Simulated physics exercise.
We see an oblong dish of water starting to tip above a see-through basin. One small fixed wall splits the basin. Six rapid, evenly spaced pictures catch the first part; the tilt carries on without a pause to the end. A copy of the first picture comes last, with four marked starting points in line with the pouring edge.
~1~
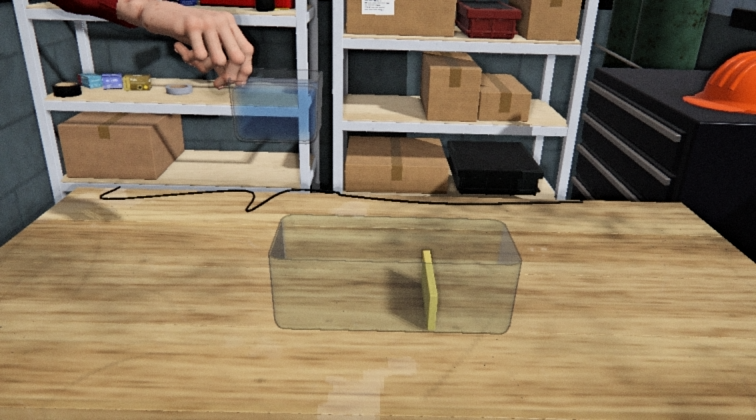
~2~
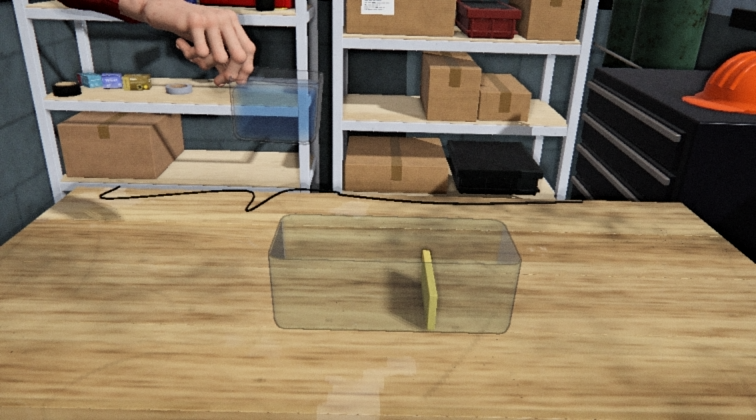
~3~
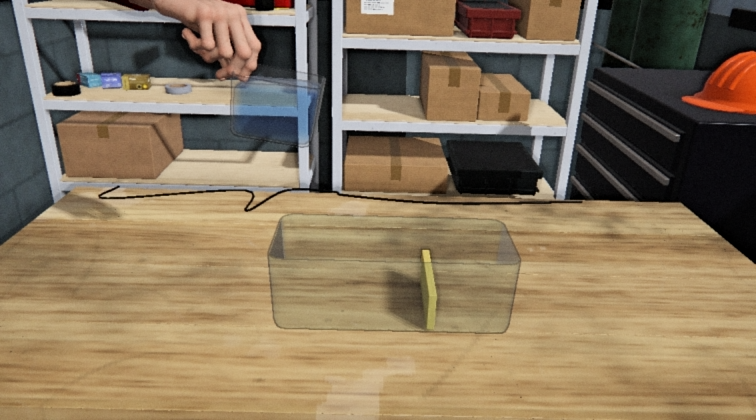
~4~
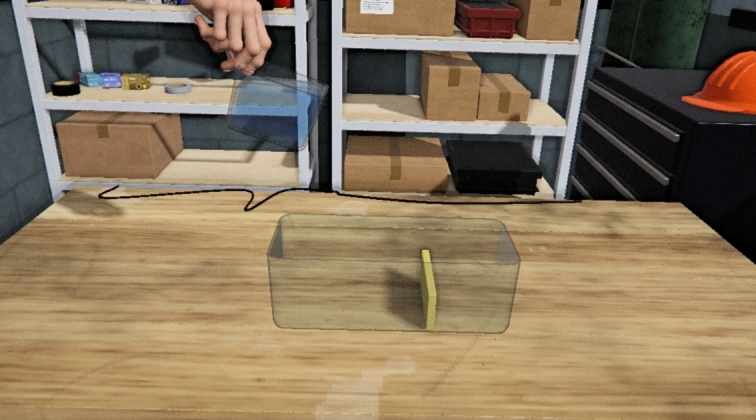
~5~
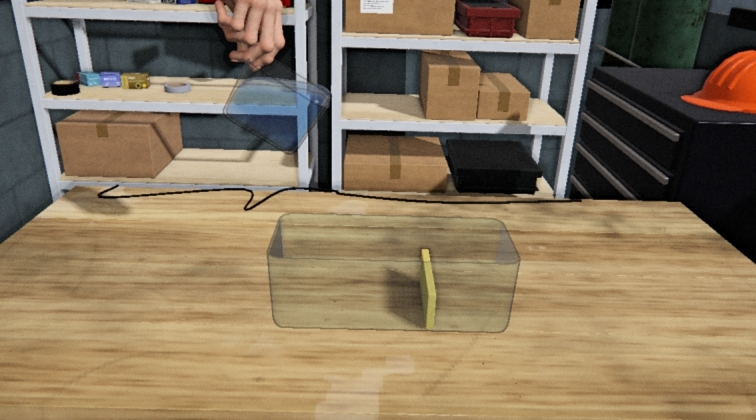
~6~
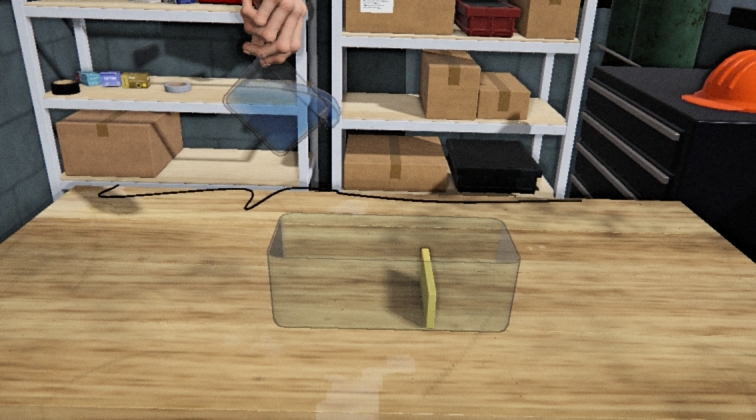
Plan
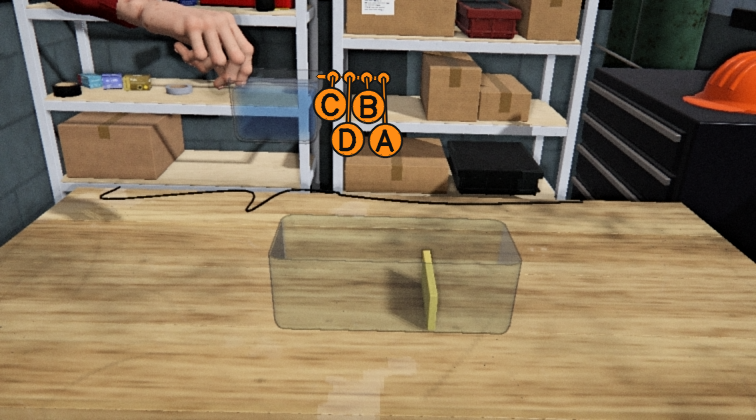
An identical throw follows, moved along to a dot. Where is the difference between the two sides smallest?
The best dot is A.
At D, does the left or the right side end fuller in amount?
The left side.
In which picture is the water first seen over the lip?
Picture 5.
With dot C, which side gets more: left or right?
The left one.
On the marked copy, A at (383, 78); B at (366, 77); C at (332, 76); D at (349, 77).
If A is chosen, about 51 % ends left of the wall and 46 % right of it; 3 % is lost outside.
If B is chosen, about 82 % ends left of the wall and 14 % right of it; 3 % is lost outside.
If C is chosen, about 91 % ends left of the wall and 5 % right of it; 4 % is lost outside.
If D is chosen, about 92 % ends left of the wall and 4 % right of it; 4 % is lost outside.
